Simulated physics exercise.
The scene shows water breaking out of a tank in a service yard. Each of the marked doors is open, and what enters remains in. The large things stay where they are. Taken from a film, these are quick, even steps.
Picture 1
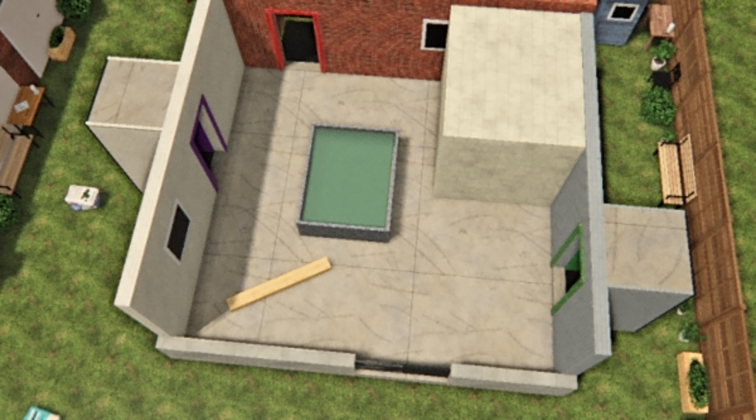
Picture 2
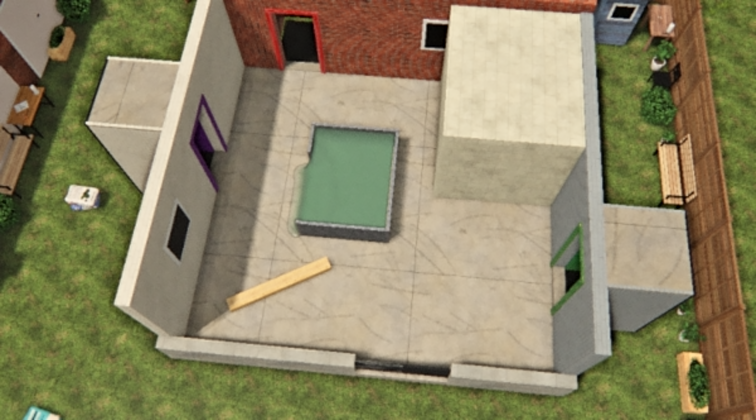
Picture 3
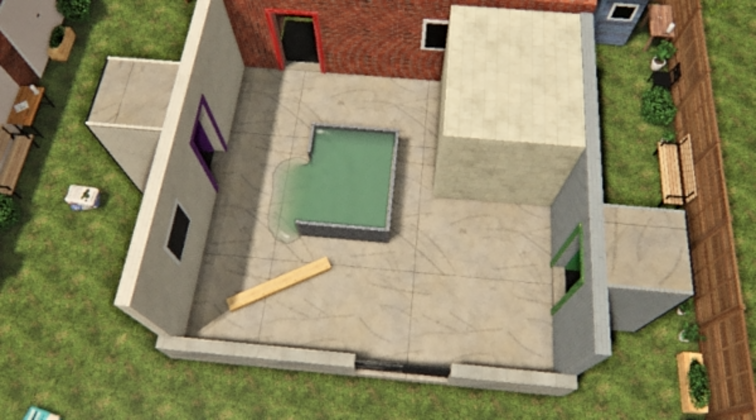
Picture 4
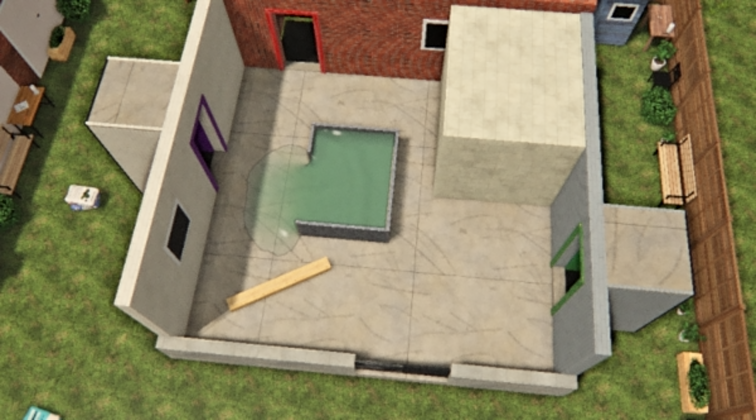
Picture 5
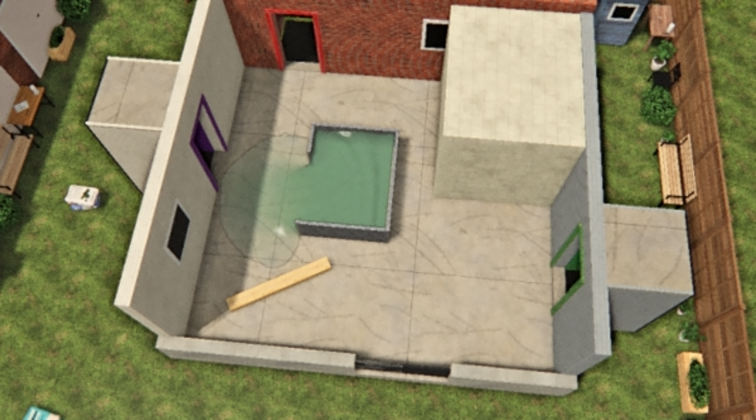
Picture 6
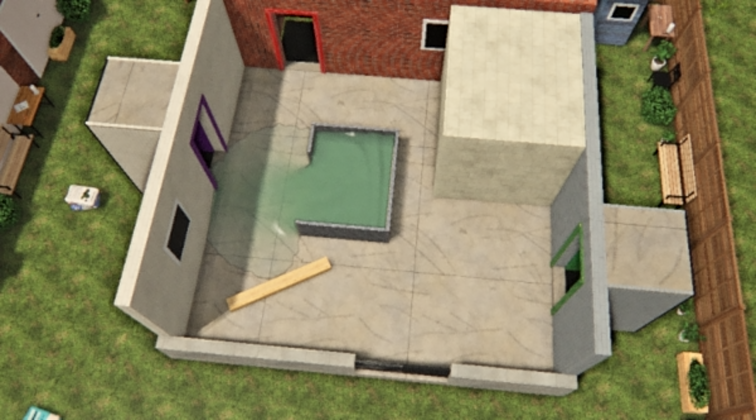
Green water pouring from a gap in a tank's left side and spreading across the pale yard floor toward the left wall.
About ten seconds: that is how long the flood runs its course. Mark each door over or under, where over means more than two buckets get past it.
Red door - over; green door - under; purple door - over.
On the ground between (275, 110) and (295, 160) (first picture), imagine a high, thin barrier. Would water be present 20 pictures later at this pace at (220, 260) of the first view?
At that spot: Submerged.
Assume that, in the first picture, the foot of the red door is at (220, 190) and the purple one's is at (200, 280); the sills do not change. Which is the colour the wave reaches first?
Earliest to get wet is the red-painted one.
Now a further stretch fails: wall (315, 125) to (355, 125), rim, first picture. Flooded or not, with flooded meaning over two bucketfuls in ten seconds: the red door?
Outcome - red door: Above threshold.
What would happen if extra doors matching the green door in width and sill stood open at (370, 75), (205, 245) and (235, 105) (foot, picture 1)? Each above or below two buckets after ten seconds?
In turn: Is under, takes more, stays under.
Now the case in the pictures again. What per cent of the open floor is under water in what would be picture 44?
My best guess is some 85 %.
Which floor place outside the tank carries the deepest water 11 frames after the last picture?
Somewhere near (184, 344), I think.
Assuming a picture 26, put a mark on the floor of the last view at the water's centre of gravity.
Around pixel (286, 215) of the last picture.
A moment on, water covers 20 % of the floor; the red door not reached, the green door not reached, the purple door far over two buckets in.
Next, water covers 25 % of the floor; the red door not reached, the green door not reached, the purple door far over two buckets in.
Then, water covers 45 % of the floor; the red door under two buckets in, the green door not reached, the purple door far over two buckets in.
Later, water covers 85 % of the floor; the red door over two buckets in, the green door wet at the sill, nothing in, the purple door far over two buckets in.
In the end, water covers 95 % of the floor; the red door over two buckets in, the green door wet at the sill, nothing in, the purple door far over two buckets in.
